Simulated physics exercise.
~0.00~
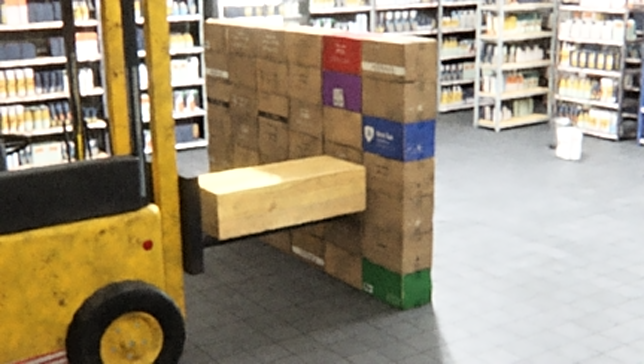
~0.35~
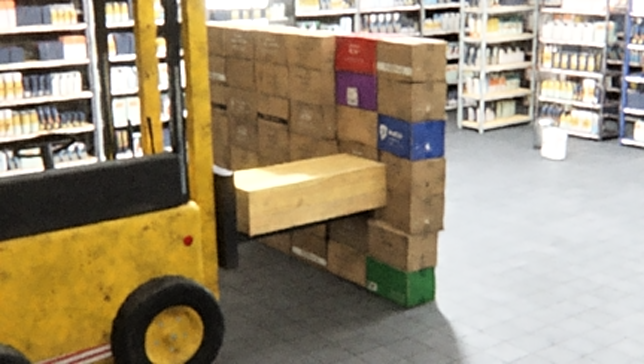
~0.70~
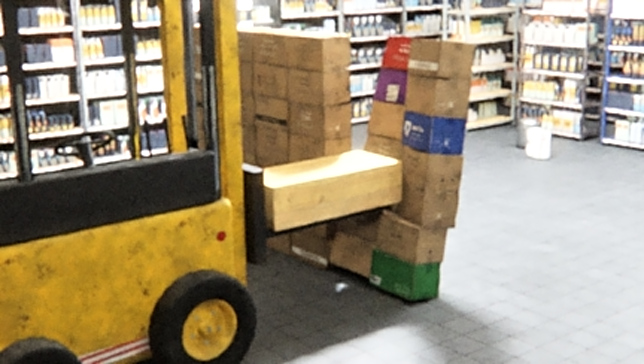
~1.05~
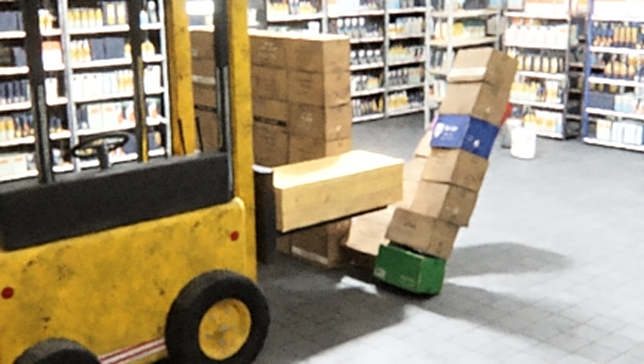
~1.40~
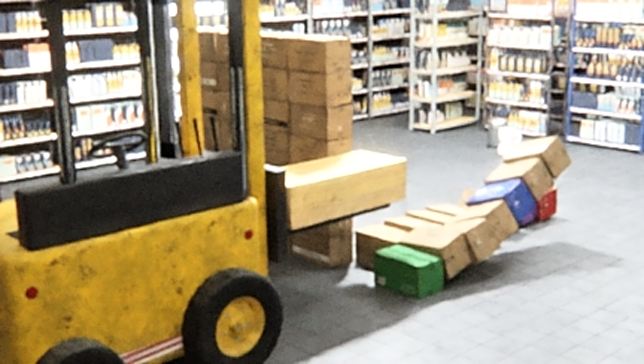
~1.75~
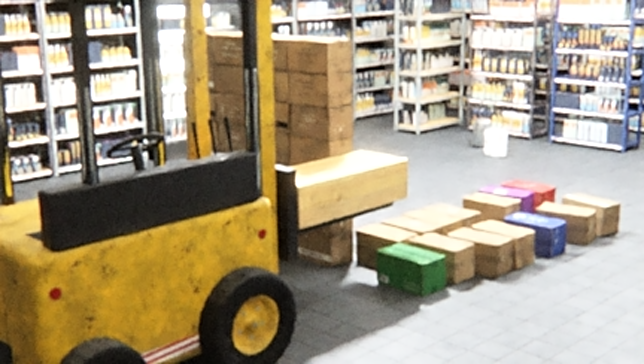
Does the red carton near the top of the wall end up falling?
Yes, the red carton comes down with the toppling end of the wall and ends up on the floor, lying on its side among the other fallen cartons.
